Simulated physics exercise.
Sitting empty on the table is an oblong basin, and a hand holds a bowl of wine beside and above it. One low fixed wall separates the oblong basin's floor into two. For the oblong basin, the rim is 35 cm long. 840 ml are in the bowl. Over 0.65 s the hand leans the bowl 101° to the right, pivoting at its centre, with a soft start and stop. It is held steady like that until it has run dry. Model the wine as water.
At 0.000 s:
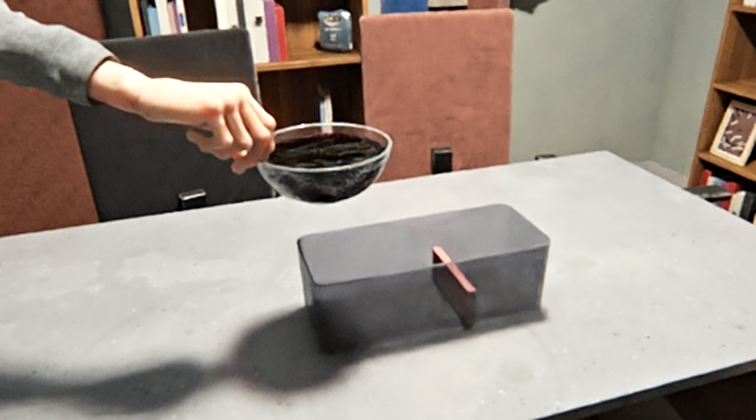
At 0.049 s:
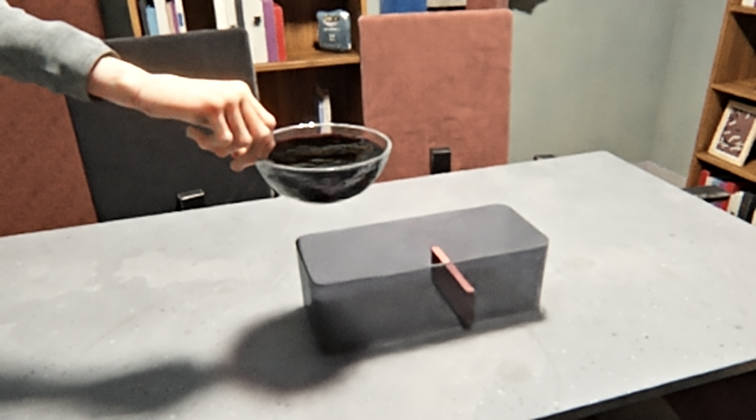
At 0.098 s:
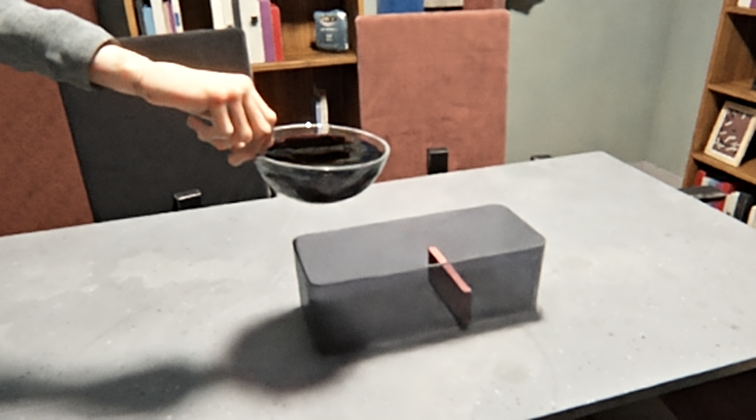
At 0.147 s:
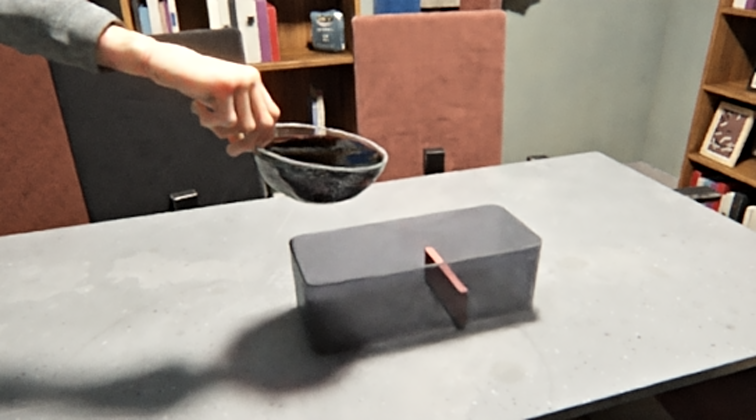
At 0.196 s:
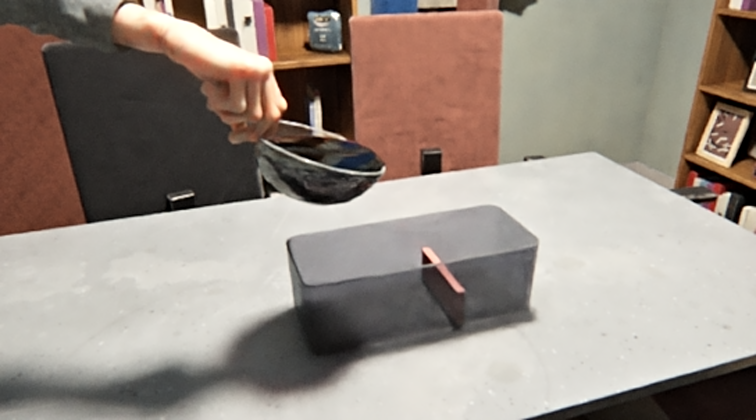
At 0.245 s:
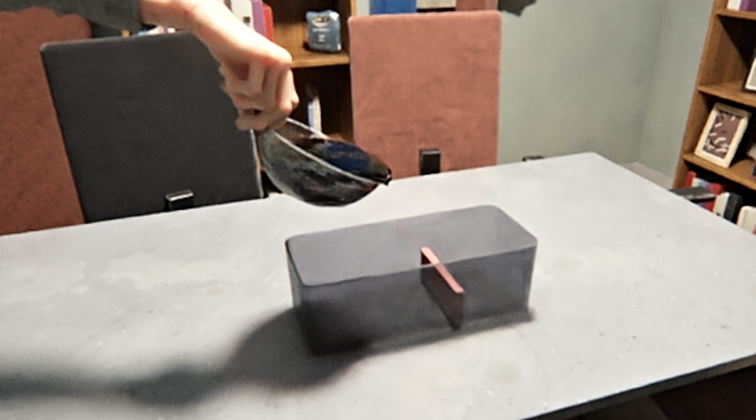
A hand holding a glass bowl of dark liquid gradually leans it to the right, lowering its right edge above a clear, oblong basin with a reddish divider on a grey table, as the liquid shifts toward the lowered rim.
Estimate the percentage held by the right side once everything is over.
I would say 6 per cent.
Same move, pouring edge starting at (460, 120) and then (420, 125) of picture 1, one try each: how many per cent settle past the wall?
Some 65 and 40 per cent, in that order.
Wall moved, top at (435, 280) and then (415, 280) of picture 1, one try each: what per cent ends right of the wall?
Some 30 in a hundred, then some 55 in a hundred.
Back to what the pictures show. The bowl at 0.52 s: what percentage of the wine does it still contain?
Remaining: Near 6 % of the total.
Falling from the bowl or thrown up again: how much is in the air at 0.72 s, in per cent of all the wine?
Something like 6 per cent of the total.
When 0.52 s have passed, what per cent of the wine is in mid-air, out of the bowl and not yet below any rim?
Roughly 30 percent.
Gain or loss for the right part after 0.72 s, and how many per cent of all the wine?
It climbs by roughly 4 per cent.
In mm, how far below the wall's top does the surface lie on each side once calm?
Noted: Left near 30 mm, right near 54 mm.
After 0.52 s the tilt is 91° and 6 per cent is still to pour, 63 is left of the wall and 0 right of it.
After 0.72 s the tilt is 101° and 0 per cent is still to pour, 88 is left of the wall and 2 right of it.
After 0.92 s the tilt is 101° and 0 per cent is still to pour, 88 is left of the wall and 6 right of it.
After 1.15 s the tilt is 101° and 0 per cent is still to pour, 88 is left of the wall and 6 right of it.
In the end 88 per cent lies left of the wall, 6 right of it and 7 outside.
